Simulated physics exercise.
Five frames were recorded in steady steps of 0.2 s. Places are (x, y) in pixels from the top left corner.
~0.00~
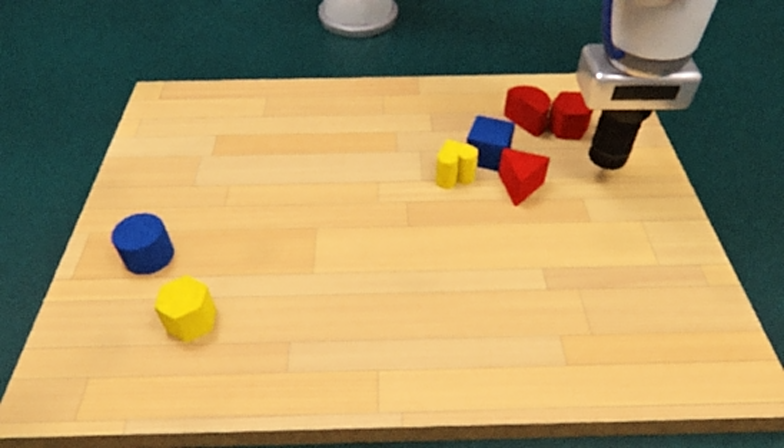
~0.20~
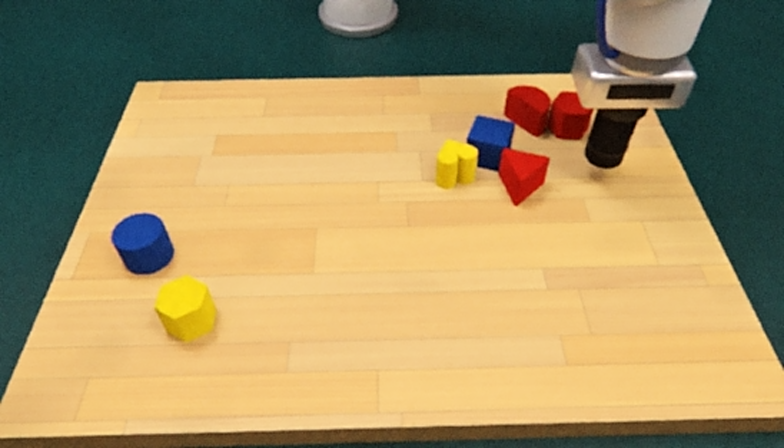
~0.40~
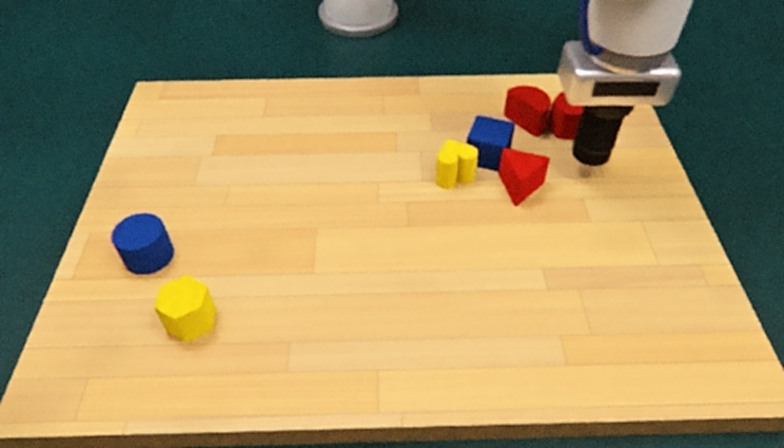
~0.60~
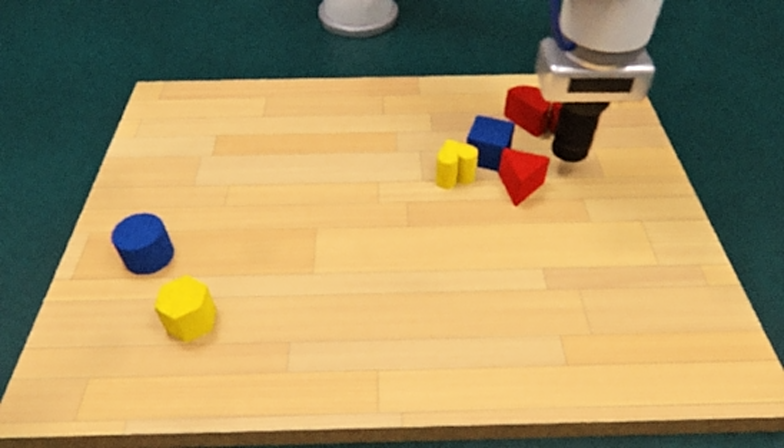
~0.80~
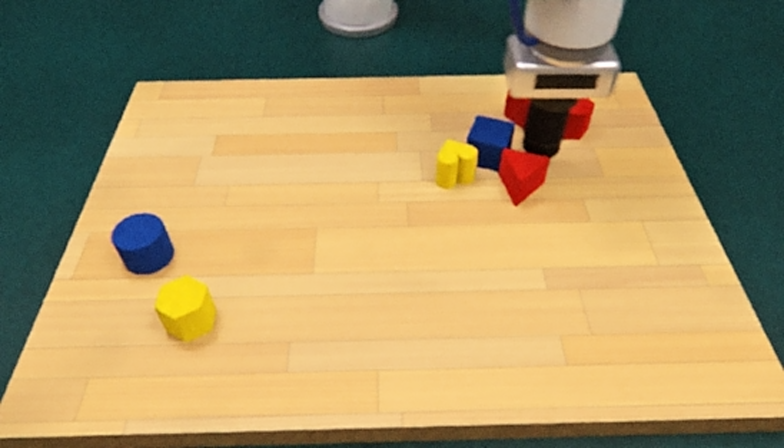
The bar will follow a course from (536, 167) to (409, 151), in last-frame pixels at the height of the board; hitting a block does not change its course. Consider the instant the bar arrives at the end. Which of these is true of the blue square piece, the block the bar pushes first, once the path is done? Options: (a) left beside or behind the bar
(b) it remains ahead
b - it remains ahead.
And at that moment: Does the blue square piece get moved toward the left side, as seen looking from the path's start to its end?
Going by the path, no.
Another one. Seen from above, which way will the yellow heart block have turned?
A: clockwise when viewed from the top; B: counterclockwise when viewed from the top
Option B.
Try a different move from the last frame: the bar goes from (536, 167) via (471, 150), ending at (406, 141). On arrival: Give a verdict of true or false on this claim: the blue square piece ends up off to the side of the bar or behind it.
That is false.
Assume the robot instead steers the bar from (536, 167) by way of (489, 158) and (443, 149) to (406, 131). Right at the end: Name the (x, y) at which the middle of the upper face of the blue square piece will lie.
I expect it at (371, 99).
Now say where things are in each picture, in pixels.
In the first picture, lower end of the bar at (607, 158), tops of blocks, yellow heart block at (456, 151), blue square piece at (491, 130), red three-sided block at (525, 161).
In the second picture, bar at (603, 157), blocks as before.
In the third picture, bar at (590, 155), blocks as before.
In the fourth picture, bar at (569, 151), blocks as before.
In the fifth picture, bar at (540, 148), yellow heart block at (456, 151), blue square piece at (491, 130), red three-sided block at (525, 161).
On the path given first. One third of the way, bar at (496, 143); blue square piece at (461, 124), turned 15° clockwise.
Two thirds of the way, bar at (452, 138); yellow heart block at (445, 153), turned 25° anticlockwise; blue square piece at (421, 115), turned 30° clockwise.
At the end, bar at (410, 132); yellow heart block at (444, 153), turned 30° anticlockwise; blue square piece at (387, 105), turned 50° clockwise; red three-sided block not moved.
